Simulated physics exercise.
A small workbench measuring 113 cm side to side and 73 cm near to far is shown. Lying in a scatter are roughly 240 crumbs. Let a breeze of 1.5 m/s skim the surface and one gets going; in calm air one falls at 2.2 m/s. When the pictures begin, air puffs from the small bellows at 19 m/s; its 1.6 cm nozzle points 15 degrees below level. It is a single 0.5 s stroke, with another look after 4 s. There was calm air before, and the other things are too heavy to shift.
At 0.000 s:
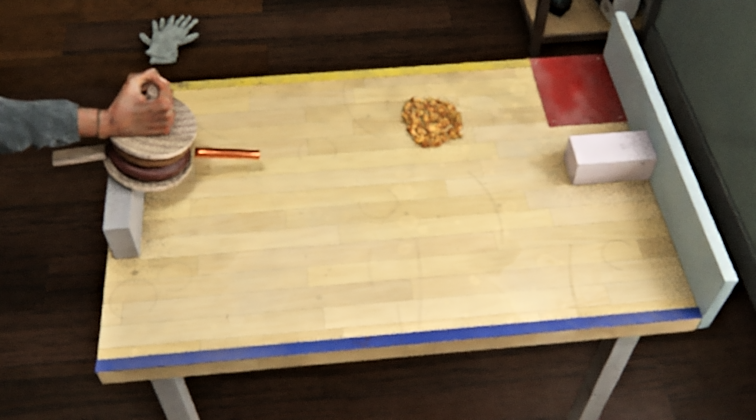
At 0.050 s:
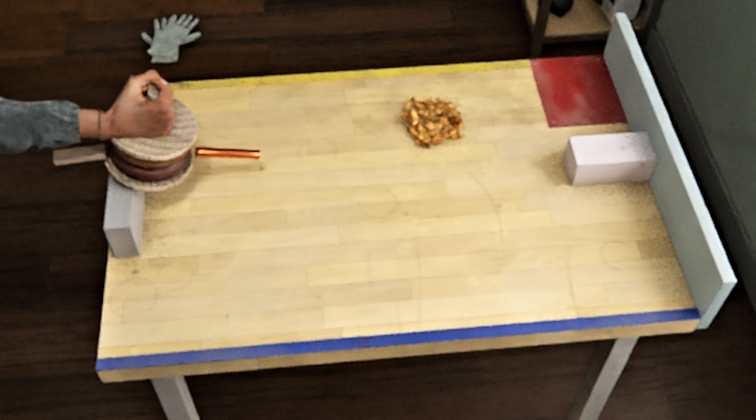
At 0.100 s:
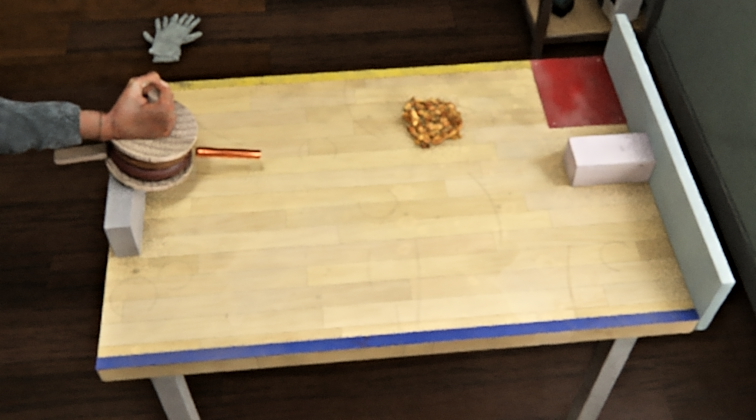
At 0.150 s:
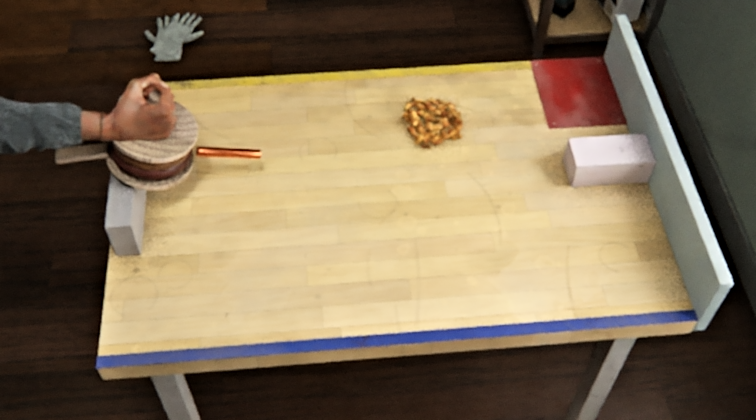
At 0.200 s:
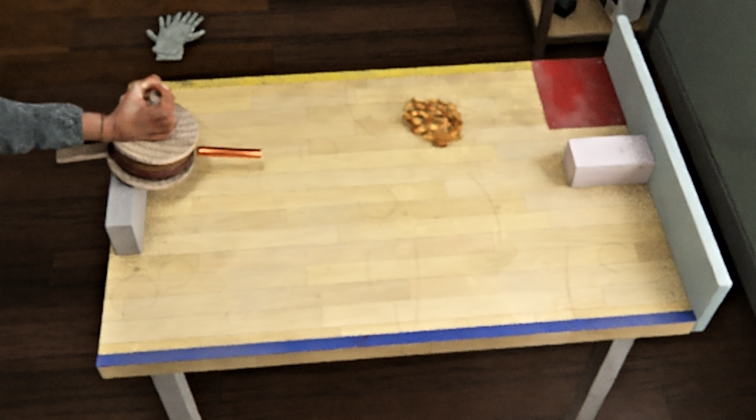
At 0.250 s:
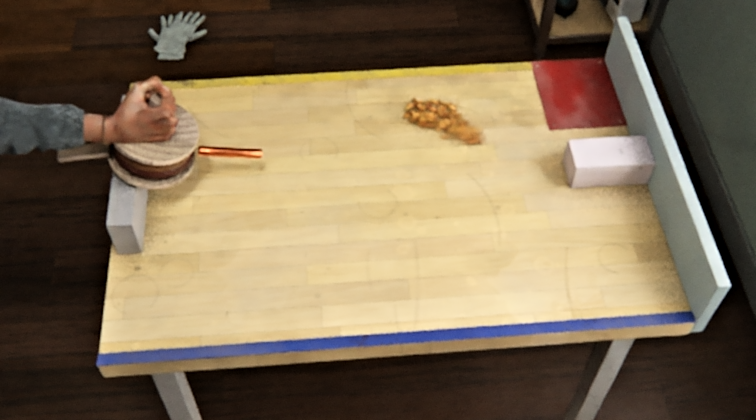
A scatter of golden crumbs lies still on a pale wooden workbench while a hand rests on top of a small round bellows at the left. Then a few crumbs shift at the near side, and part of the pile spreads rightward into a short trail, the rest staying put.
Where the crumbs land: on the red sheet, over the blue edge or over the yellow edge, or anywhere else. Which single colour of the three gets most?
I would say red gets the most.
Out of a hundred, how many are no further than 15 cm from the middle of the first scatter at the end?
Around 2 in a hundred.
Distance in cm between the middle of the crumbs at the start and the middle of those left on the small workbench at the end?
About 45 centimetres.
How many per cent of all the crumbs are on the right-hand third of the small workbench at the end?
Something close to 70 % ends up there.
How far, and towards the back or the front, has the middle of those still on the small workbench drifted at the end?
To the back, by about 15 cm.
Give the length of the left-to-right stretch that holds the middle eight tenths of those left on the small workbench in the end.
About 20 cm.
After 0.8 s the count stands so, 0 % are over the blue edge, 59 % on the red sheet and 24 % over the yellow edge; the middle of those left on the top is near (608, 70).
After 1.3 s the count stands so, 0 % are over the blue edge, 60 % on the red sheet and 25 % over the yellow edge; the middle of those left on the top is near (608, 70).
After 2.2 s the count stands so, 0 % are over the blue edge, 60 % on the red sheet and 25 % over the yellow edge; the middle of those left on the top is near (608, 70).
After 4.0 s, at the end, 0 % are over the blue edge, 60 % on the red sheet and 25 % over the yellow edge; the middle of those left on the top is near (608, 70).
